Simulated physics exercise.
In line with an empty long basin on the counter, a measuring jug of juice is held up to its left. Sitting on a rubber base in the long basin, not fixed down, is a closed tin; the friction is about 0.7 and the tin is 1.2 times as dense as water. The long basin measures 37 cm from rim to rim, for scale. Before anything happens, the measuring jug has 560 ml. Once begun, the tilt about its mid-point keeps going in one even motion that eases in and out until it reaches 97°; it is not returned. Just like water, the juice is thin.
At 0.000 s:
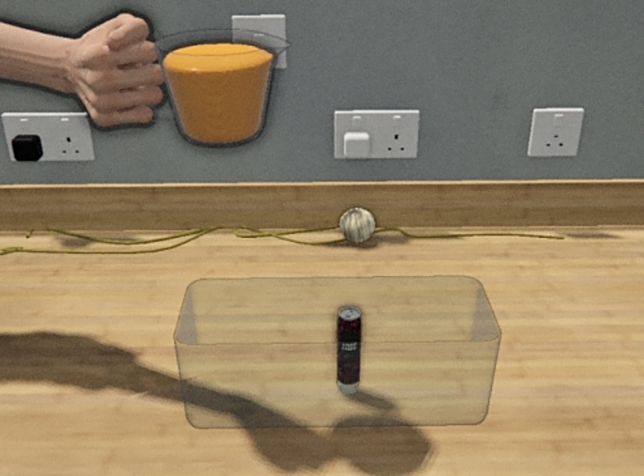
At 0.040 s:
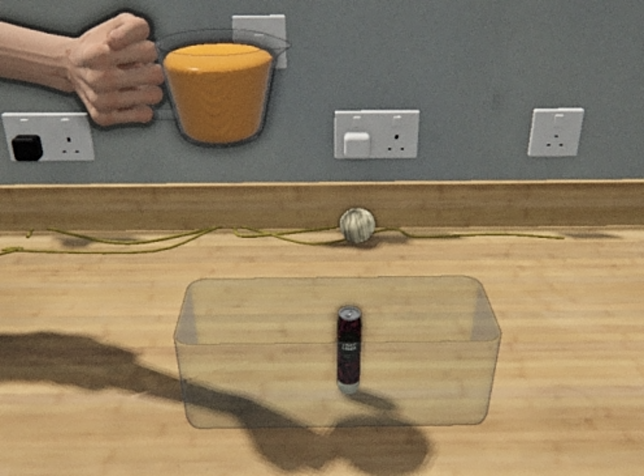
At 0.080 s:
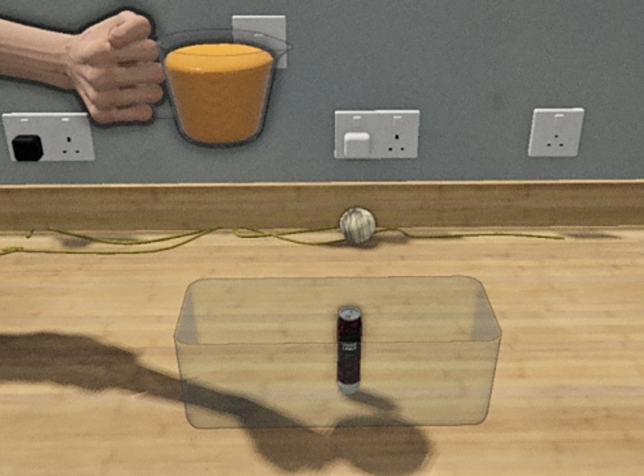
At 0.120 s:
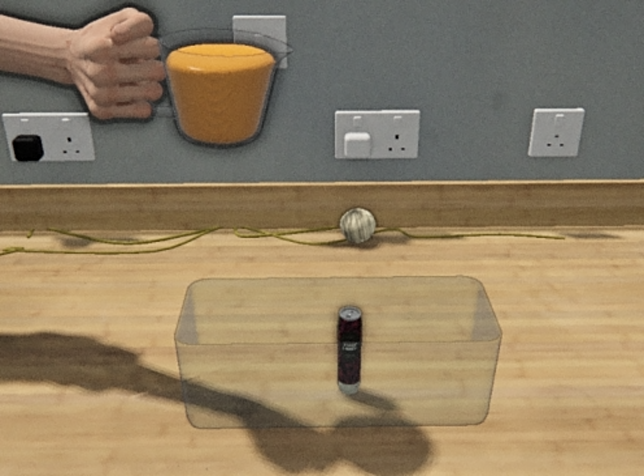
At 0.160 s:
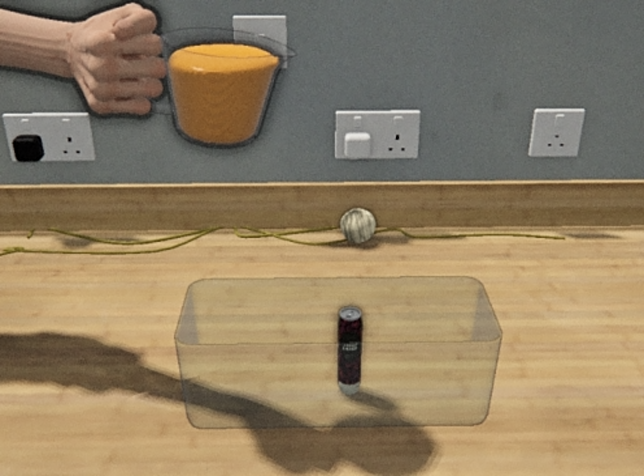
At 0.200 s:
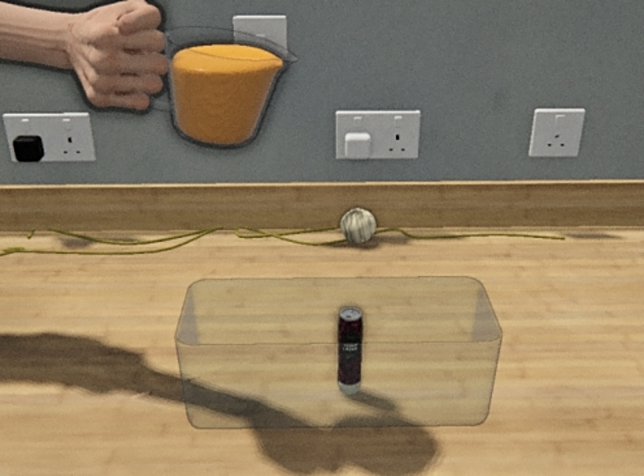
On a wooden counter, a hand slowly tilting a jug of orange juice slightly rightward above a clear basin holding an upright tin.
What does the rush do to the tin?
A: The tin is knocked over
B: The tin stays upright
The tin stays upright.
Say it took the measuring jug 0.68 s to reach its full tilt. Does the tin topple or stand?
In that case the tin does not tip.
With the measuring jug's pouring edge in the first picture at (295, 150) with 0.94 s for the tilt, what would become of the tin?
Then it goes over.
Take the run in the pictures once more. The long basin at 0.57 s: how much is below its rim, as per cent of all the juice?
Some 2 per cent.
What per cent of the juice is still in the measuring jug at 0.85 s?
About 14 % is still there.
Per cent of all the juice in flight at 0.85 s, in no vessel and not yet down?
Close to 34 per cent.
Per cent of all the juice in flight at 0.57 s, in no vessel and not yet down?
I'd put it at about 32 percent.
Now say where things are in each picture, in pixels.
In the first picture, tilt 0°; pouring edge (292, 43); surface from (164, 55) to (273, 56); the long basin's rim runs from (182, 311) to (490, 308); the tin's top is at (350, 317).
In the second picture, tilt 0°; pouring edge (292, 44); surface from (164, 55) to (273, 55).
In the third picture, tilt 2°; pouring edge (293, 46); surface from (165, 55) to (274, 56).
In the fourth picture, tilt 4°; pouring edge (295, 49); surface from (168, 54) to (276, 57).
In the fifth picture, tilt 7°; pouring edge (298, 53); surface from (169, 55) to (279, 58).
In the sixth picture, tilt 10°; pouring edge (300, 58); surface from (171, 55) to (283, 59).
After 0.57 s the tilt is 65° and 67 per cent is still to pour; the tin stands where it began.
After 0.85 s the tilt is 95° and 14 per cent is still to pour; the tin stands where it began.
After 1.13 s the tilt is 97° and 1 per cent is still to pour; the tin stands where it began.
After 1.44 s the tilt is 97° and 0 per cent is still to pour; the tin stands where it began.
In the end the tin stands where it began.
